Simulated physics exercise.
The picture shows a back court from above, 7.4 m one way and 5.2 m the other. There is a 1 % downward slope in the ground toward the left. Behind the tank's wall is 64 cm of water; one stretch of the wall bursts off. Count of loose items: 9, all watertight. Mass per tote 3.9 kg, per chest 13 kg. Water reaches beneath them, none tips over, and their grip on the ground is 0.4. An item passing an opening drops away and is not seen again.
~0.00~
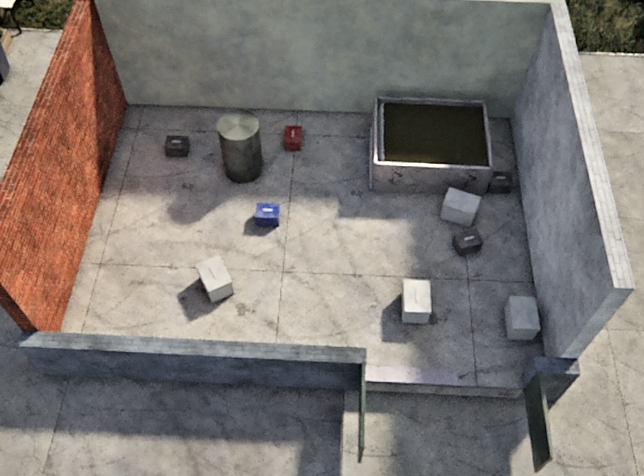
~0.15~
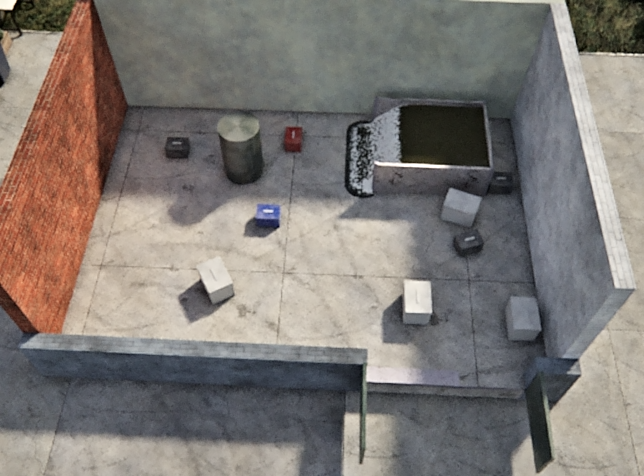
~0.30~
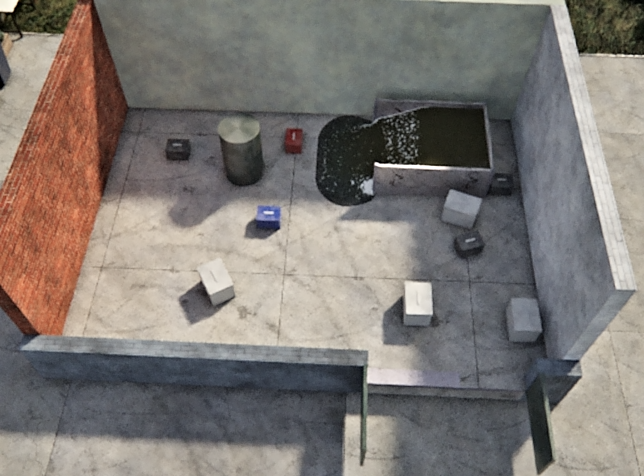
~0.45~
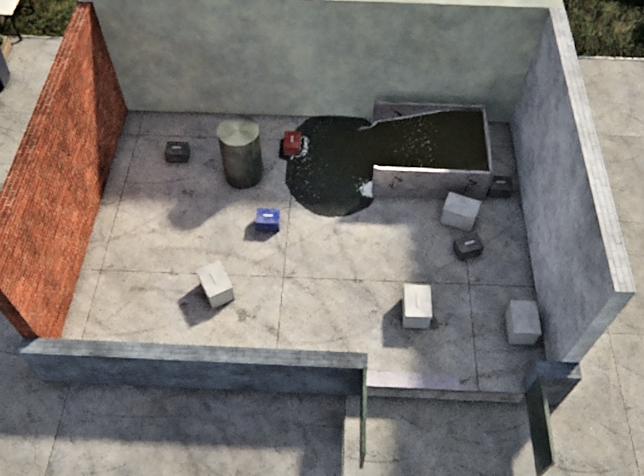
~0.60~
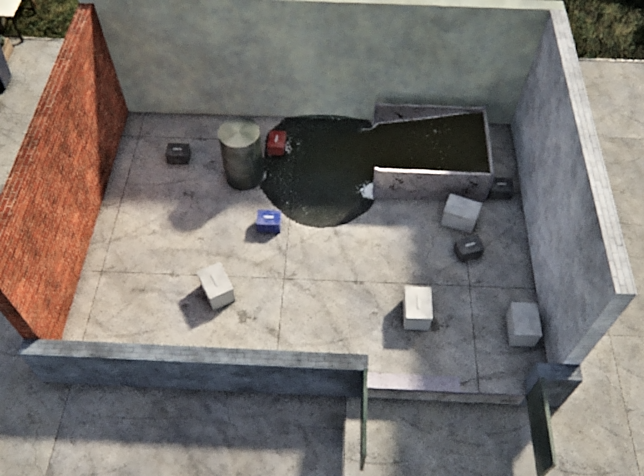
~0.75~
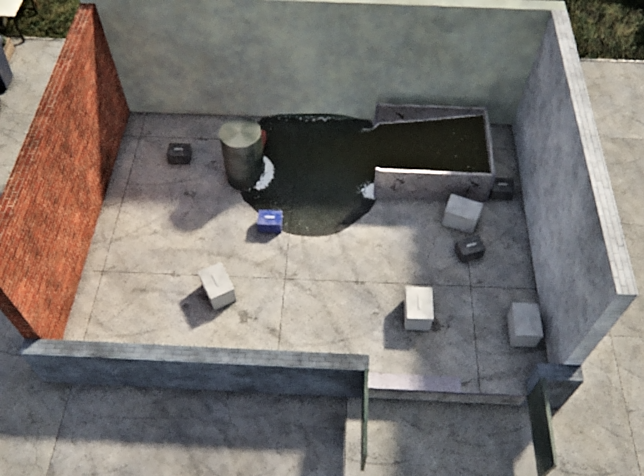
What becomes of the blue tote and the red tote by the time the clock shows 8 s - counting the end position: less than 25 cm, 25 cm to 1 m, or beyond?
Blue tote: Is swept well away. Red tote: Is swept well away.
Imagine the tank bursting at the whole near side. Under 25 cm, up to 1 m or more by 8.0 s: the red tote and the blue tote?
Then the red tote remains roughly in place and the blue tote remains roughly in place.
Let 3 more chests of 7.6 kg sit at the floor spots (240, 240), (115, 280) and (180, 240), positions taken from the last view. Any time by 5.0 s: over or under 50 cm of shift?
So that's beyond the threshold, beyond the threshold and beyond the threshold, in that sequence.
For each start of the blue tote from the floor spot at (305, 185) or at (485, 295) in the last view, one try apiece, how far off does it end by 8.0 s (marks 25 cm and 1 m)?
At the first spot it winds up far off; at the second it keeps its position.
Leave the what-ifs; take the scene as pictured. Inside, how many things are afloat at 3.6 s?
The number is 3.
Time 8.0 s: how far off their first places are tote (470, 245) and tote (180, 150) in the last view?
The first ends 0 cm from its start, the second 350 cm.
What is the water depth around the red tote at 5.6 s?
Roughly 12 cm deep.
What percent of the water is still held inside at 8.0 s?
98 %.
After 1.6 s the blue tote is near (225, 240), 0.8 m from its start, aground; the red tote is near (132, 121), 3.1 m from its start, aground; 0 of 9 are out; 0 afloat.
After 3.6 s the blue tote is near (71, 320), 3.5 m from its start, afloat; the red tote is near (119, 271), 3.9 m from its start, afloat; 0 of 9 are out; 3 afloat.
After 5.6 s the blue tote is near (113, 306), 2.9 m from its start, afloat; the red tote is near (222, 321), 3.9 m from its start, afloat; 0 of 9 are out; 4 afloat.
After 8.0 s the blue tote is near (189, 321), 2.3 m from its start, afloat; the red tote is near (420, 295), 3.8 m from its start, afloat; 0 of 9 are out; 3 afloat.
